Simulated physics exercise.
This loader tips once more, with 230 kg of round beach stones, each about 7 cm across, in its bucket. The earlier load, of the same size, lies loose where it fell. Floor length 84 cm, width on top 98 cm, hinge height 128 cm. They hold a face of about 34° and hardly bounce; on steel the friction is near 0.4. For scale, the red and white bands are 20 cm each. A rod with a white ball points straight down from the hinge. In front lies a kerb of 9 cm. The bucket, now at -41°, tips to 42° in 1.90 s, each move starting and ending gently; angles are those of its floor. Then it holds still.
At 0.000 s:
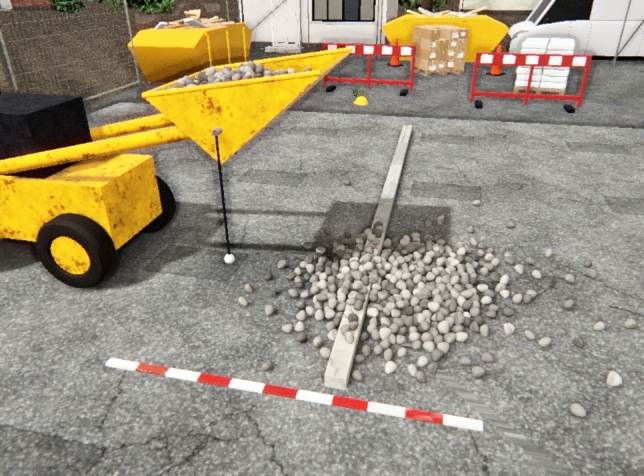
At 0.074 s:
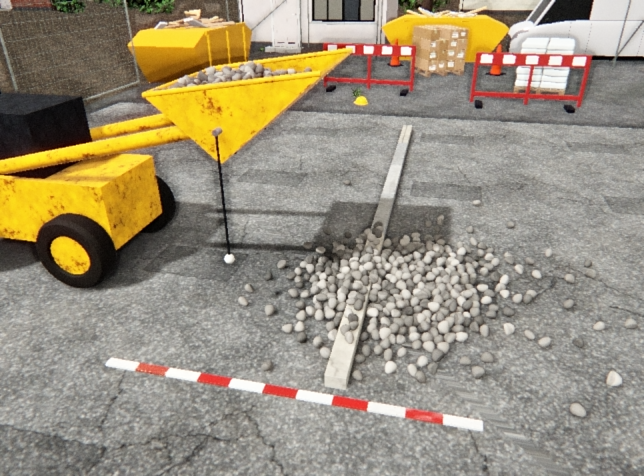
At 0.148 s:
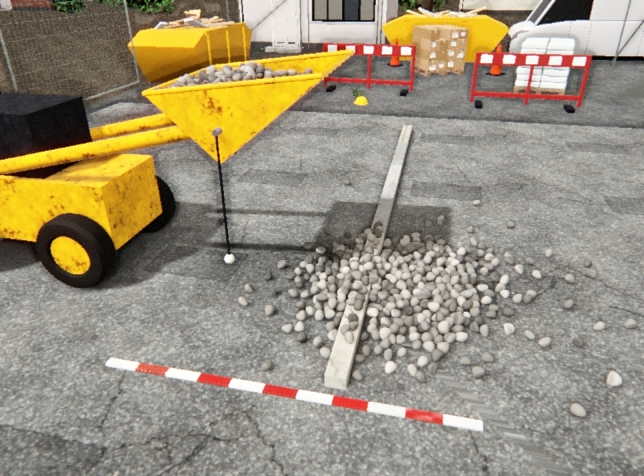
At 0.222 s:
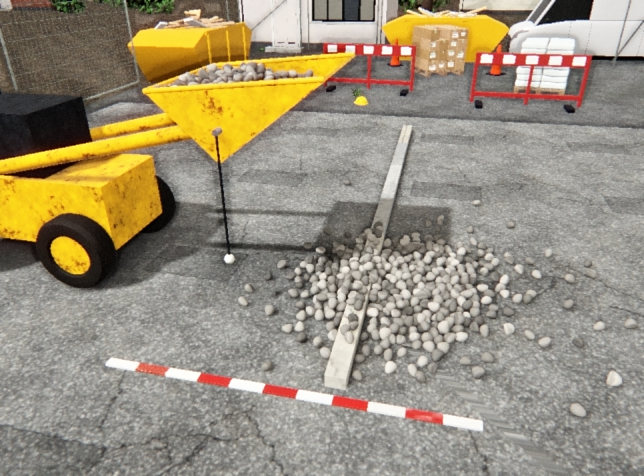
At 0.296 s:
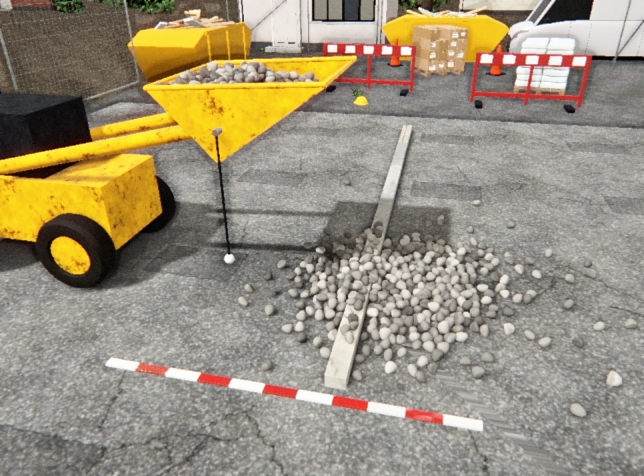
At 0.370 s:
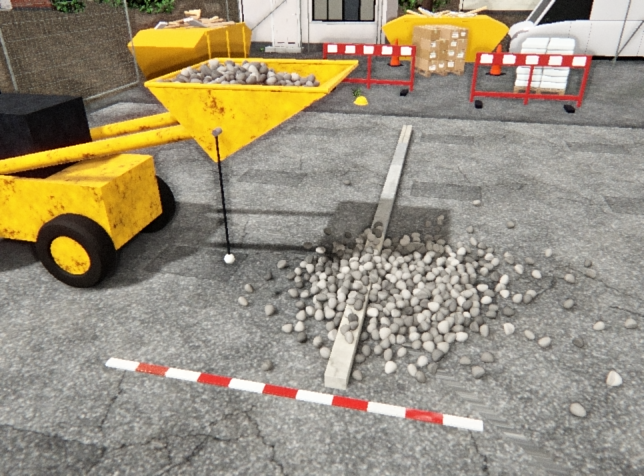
We see a yellow loader holding a bucket of rounded stones near a loose stone pile lying across a kerb; the bucket is still at first, then tilts slightly forward, its lip dipping as the stones inside shift a little.
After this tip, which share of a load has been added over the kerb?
Close to 61 parts in a hundred.
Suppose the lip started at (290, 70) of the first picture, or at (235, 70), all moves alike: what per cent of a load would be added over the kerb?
About 30 and 0 per cent.
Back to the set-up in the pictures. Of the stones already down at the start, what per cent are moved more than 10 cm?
About 10 per cent.
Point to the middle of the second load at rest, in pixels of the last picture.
Around (383, 273).
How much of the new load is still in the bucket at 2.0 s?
Roughly 15 per cent is still inside.
After 1.4 s the floor is at 29°; in per cent of one load, 97 in the bucket, 33 on this side of the kerb, 69 over the kerb; the foremost stones are at (599, 315).
After 2.0 s the floor is at 42°; in per cent of one load, 13 in the bucket, 88 on this side of the kerb, 99 over the kerb; the foremost stones are at (599, 315).
After 2.3 s the floor is at 42°; in per cent of one load, 0 in the bucket, 75 on this side of the kerb, 125 over the kerb; the foremost stones are at (599, 315).
After 4.8 s the floor is at 42°; in per cent of one load, 0 in the bucket, 70 on this side of the kerb, 130 over the kerb; the foremost stones are at (599, 315). Net gain over the kerb, 61.
